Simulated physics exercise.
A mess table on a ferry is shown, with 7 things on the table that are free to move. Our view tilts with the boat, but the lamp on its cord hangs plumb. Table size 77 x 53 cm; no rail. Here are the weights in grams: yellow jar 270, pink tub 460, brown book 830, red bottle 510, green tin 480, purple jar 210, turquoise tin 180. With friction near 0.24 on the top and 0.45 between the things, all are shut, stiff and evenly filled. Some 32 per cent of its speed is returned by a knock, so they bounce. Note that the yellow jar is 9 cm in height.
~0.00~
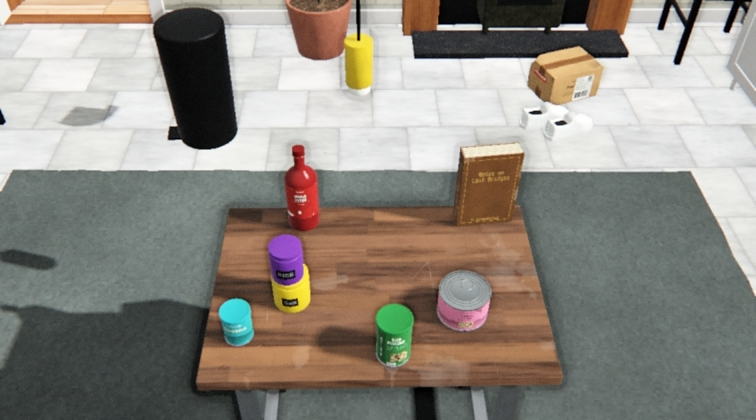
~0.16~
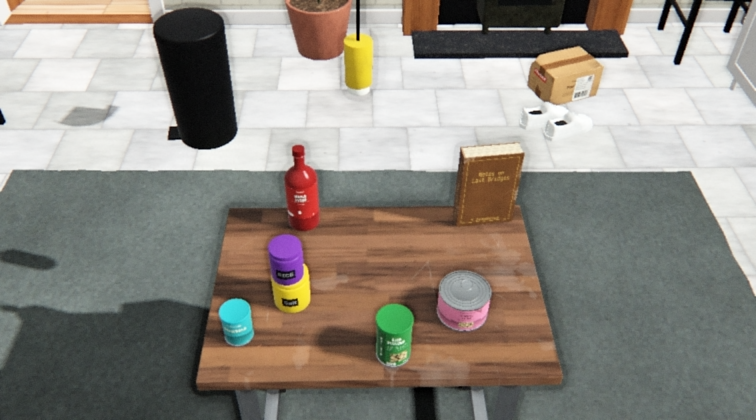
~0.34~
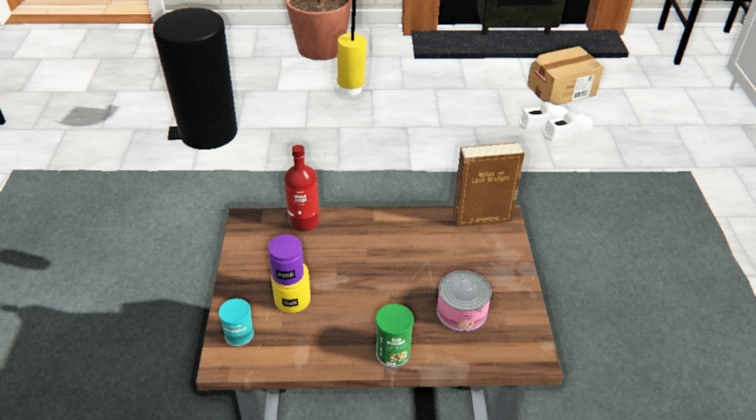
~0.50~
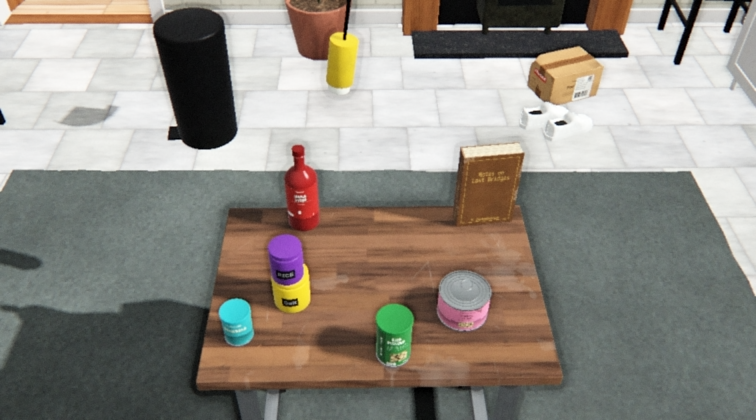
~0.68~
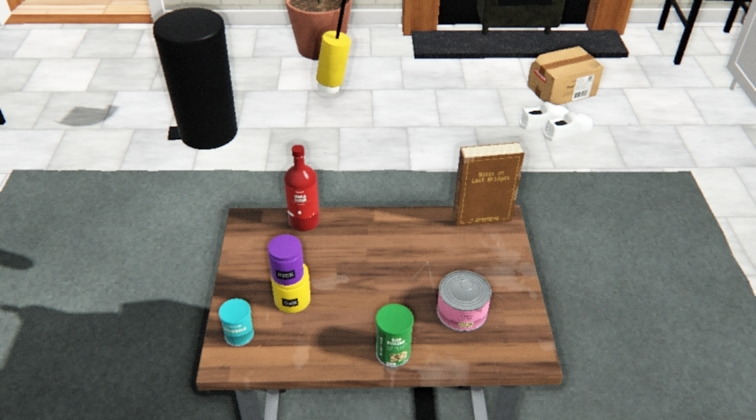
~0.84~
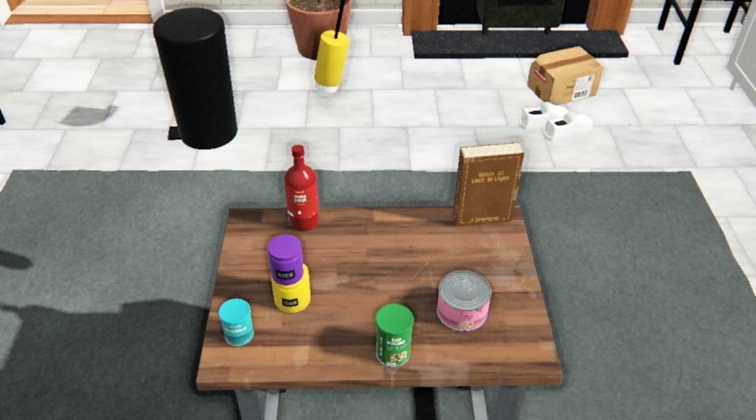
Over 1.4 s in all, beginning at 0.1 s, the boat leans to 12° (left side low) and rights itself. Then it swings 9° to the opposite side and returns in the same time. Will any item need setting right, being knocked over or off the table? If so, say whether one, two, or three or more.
No, none do.
After 1.14 s, floor tilted 6°, left side down.
After 1.84 s, floor tilted 4°, right side down.
After 2.34 s, floor tilted 8°, right side down.
After 3.04 s, boat level.
In the end (3.4 s), all 7 under 5 cm from the start. At the end, from the last picture's camera, yellow jar near (291, 286), pink tub near (464, 301).
